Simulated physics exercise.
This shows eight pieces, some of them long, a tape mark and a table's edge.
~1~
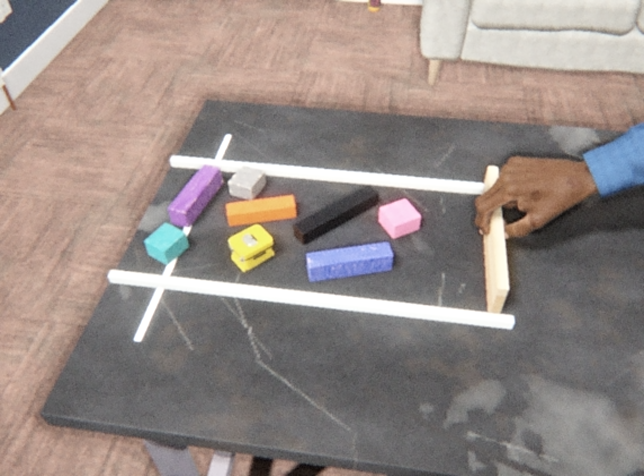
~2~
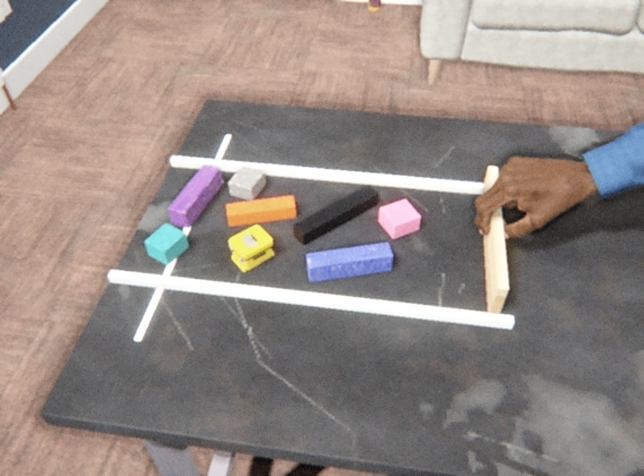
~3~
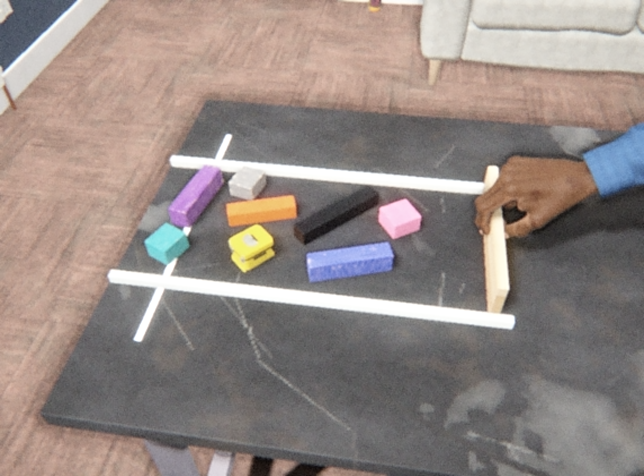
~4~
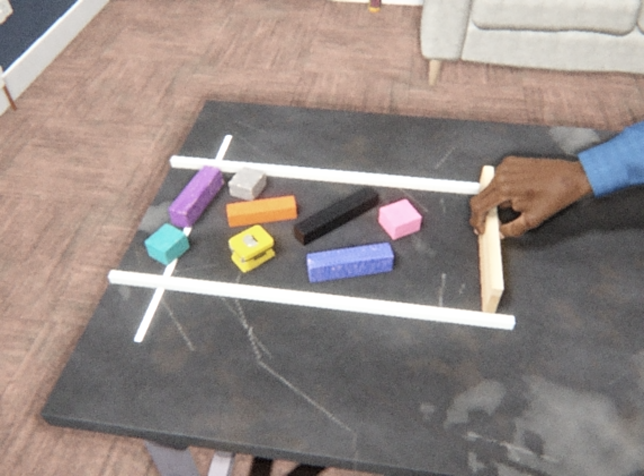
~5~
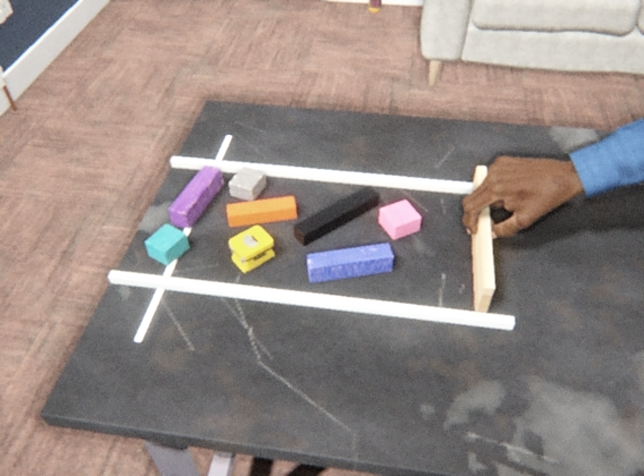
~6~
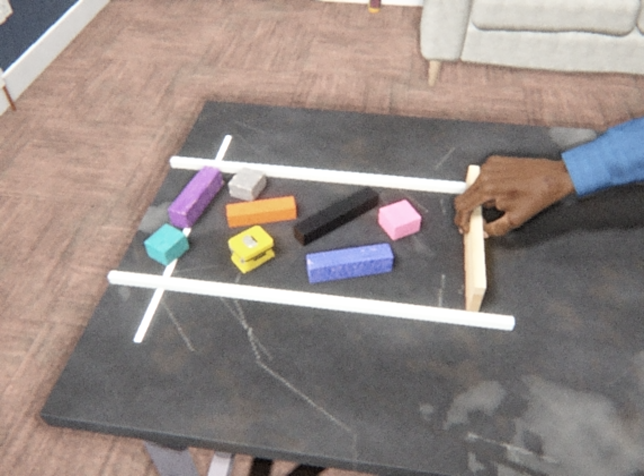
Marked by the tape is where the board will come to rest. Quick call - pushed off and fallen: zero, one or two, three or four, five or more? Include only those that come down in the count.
Call: Three or four.
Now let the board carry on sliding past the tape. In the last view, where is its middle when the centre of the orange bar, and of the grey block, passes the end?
Orange bar: (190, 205); grey block: (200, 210).
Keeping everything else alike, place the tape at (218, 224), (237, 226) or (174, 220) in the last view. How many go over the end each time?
Respectively, 1, 0 and 5.
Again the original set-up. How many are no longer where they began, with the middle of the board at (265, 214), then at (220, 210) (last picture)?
At the first place 7, at the second 8.
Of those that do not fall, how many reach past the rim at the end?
Overhanging: 3.
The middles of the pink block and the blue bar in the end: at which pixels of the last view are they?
Okay, so first (177, 212), and next (136, 250).
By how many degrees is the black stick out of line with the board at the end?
Roughly 30° out of line.
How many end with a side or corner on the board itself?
Well, it touches 3.
Soon after, none off yet; turquoise block at rest near (167, 245); purple bar at rest near (197, 196); grey block at rest near (248, 184).
After that, none off yet; turquoise block at rest near (167, 245); purple bar at rest near (197, 196); grey block moving near (246, 182).
And then, none off yet; turquoise block displaced a little near (151, 244); purple bar displaced about its own width near (154, 192); grey block displaced well along near (190, 175).
In the end, the number that fall off is three or four; gone, orange bar, grey block, purple bar and turquoise block.
